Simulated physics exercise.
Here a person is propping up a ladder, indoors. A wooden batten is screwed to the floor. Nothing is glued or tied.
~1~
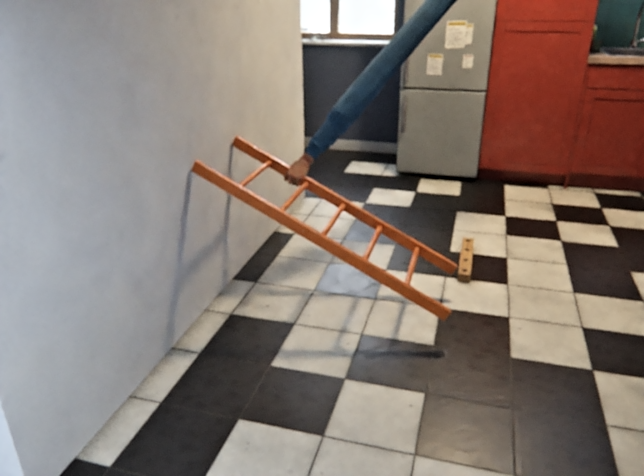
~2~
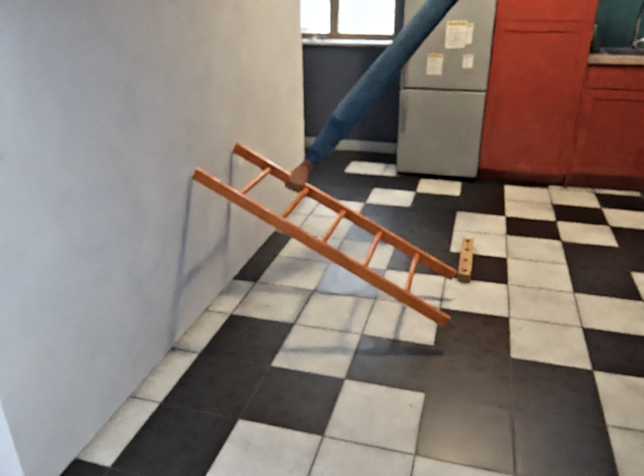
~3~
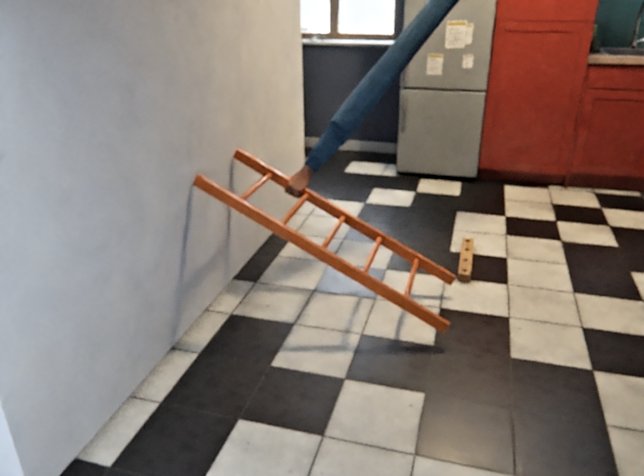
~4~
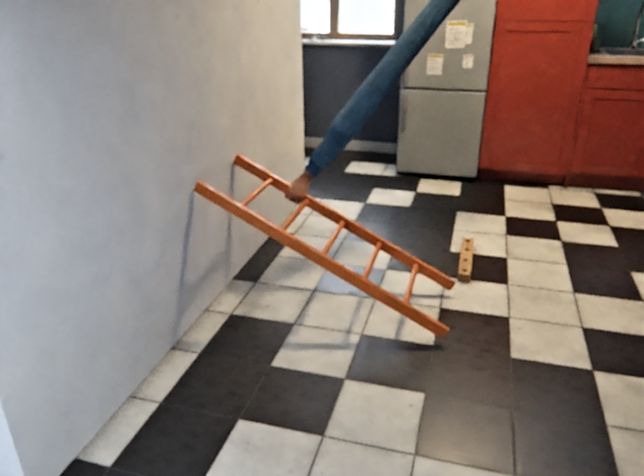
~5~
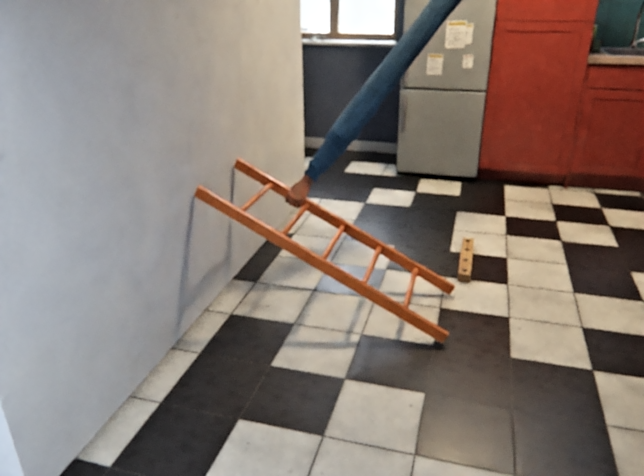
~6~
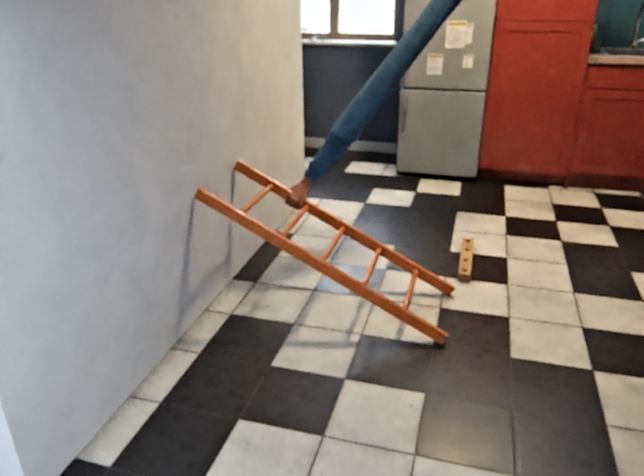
At the start, a hand at the end of a blue-sleeved arm holds an orange ladder slanting from the wall at left, its lower end above the checkered floor. The arm lowers the ladder slightly until its foot meets the tiles, left of a small wooden batten, and keeps holding it there.
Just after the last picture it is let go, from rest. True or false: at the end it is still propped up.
False.
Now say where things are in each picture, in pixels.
The first picture shows still on the way; orange ladder (333, 221); batten (466, 259).
The second picture shows still on the way; orange ladder (333, 228); batten (466, 259).
The third picture shows still on the way; orange ladder (333, 233); batten (466, 259).
The fourth picture shows still on the way; orange ladder (333, 239); batten (466, 259).
The fifth picture shows still on the way; orange ladder (333, 243); batten (466, 259).
The sixth picture shows in place, still held; orange ladder (333, 245); batten (466, 259).
Then, 0.36 s on from there, orange ladder turned 15° from its first pose near (343, 275).
In the end, the orange ladder gives way at the feet, near (346, 299).
